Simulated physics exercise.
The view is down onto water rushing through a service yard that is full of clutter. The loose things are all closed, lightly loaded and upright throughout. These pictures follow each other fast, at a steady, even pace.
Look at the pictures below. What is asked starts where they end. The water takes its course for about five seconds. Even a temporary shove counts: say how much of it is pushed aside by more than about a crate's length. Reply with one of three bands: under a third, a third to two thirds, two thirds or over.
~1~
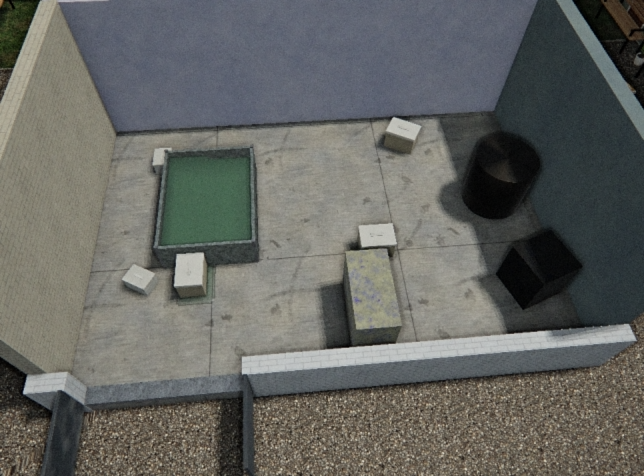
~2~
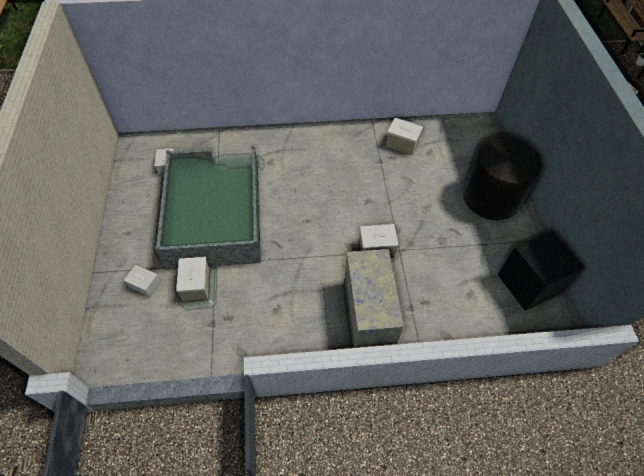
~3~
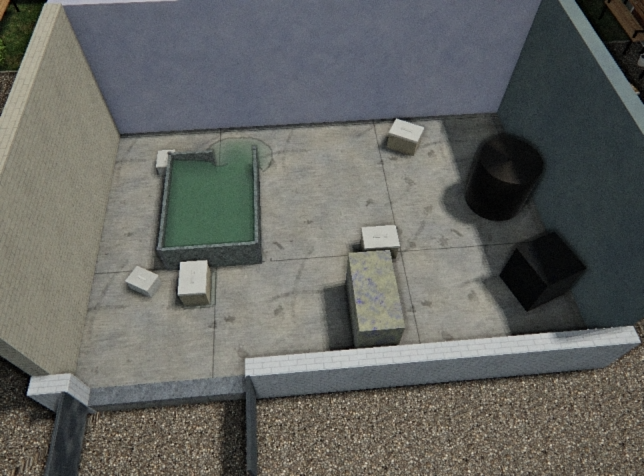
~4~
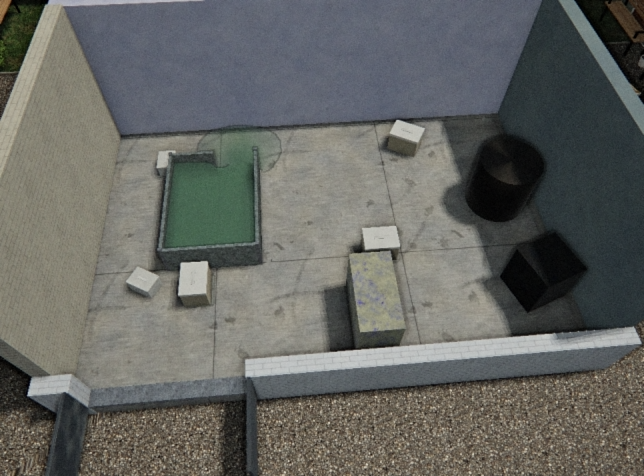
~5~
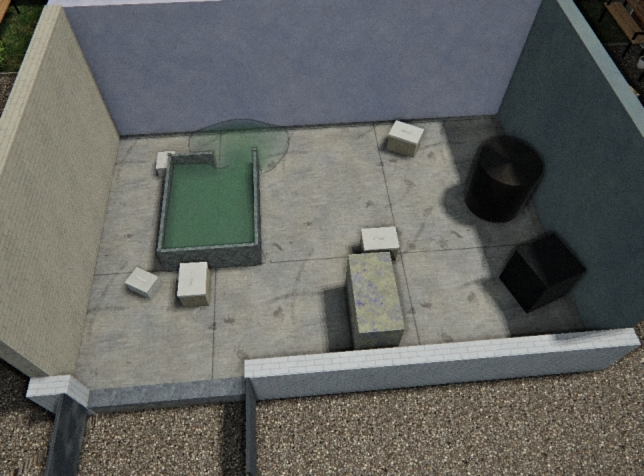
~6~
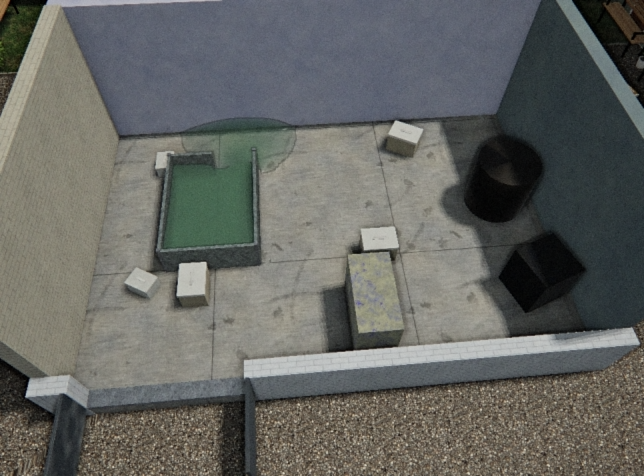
A third to two thirds.
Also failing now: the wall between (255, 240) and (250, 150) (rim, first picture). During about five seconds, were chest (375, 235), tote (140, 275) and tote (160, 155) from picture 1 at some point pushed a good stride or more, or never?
Each in turn, ends up that far off, never travels that far, never travels that far.
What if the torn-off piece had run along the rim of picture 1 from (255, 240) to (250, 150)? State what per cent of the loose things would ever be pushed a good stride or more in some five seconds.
Estimate: Some 40 per cent.
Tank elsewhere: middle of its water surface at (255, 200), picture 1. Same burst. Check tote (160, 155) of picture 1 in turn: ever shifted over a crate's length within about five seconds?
It covered that distance.
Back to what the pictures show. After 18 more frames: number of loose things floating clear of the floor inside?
The total is 0.
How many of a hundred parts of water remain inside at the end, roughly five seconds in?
Roughly 100 percent.
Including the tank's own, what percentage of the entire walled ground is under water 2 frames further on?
15 per cent or so.
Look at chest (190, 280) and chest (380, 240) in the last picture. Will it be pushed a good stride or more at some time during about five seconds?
Answer in sequence: A shorter distance; a shorter distance.
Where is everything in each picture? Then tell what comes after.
A chest at (189, 269) rests on the ground; a tote at (162, 156), on the bottom; 0 of 5 have shifted, in the first frame.
A chest at (191, 273) rests on the ground, close to its start; a tote at (164, 157) rests on the ground; 0 of 5 have shifted, in the second frame.
A chest at (193, 277) rests on the ground, close to its start; a tote at (165, 158), on the bottom; 1 of 5 have shifted, in the third frame.
A chest at (193, 278), on the bottom, close to its start; a tote at (166, 159), on the bottom; 1 of 5 have shifted, in the fourth frame.
A chest at (192, 279), on the bottom, close to its start; a tote at (165, 160), on the bottom; 1 of 5 have shifted, in the fifth frame.
A chest at (192, 279) rests on the ground, close to its start; a tote at (165, 160), on the bottom; 1 of 5 have shifted, in the sixth frame.
A moment on, 0 of 5 are well off their spots; 0 afloat.
Next, 0 of 5 are well off their spots; 0 afloat.
Later, 2 of 5 are well off their spots; 0 afloat.
In the end, 3 of 5 are well off their spots, and 3 have been at some point; 1 afloat.
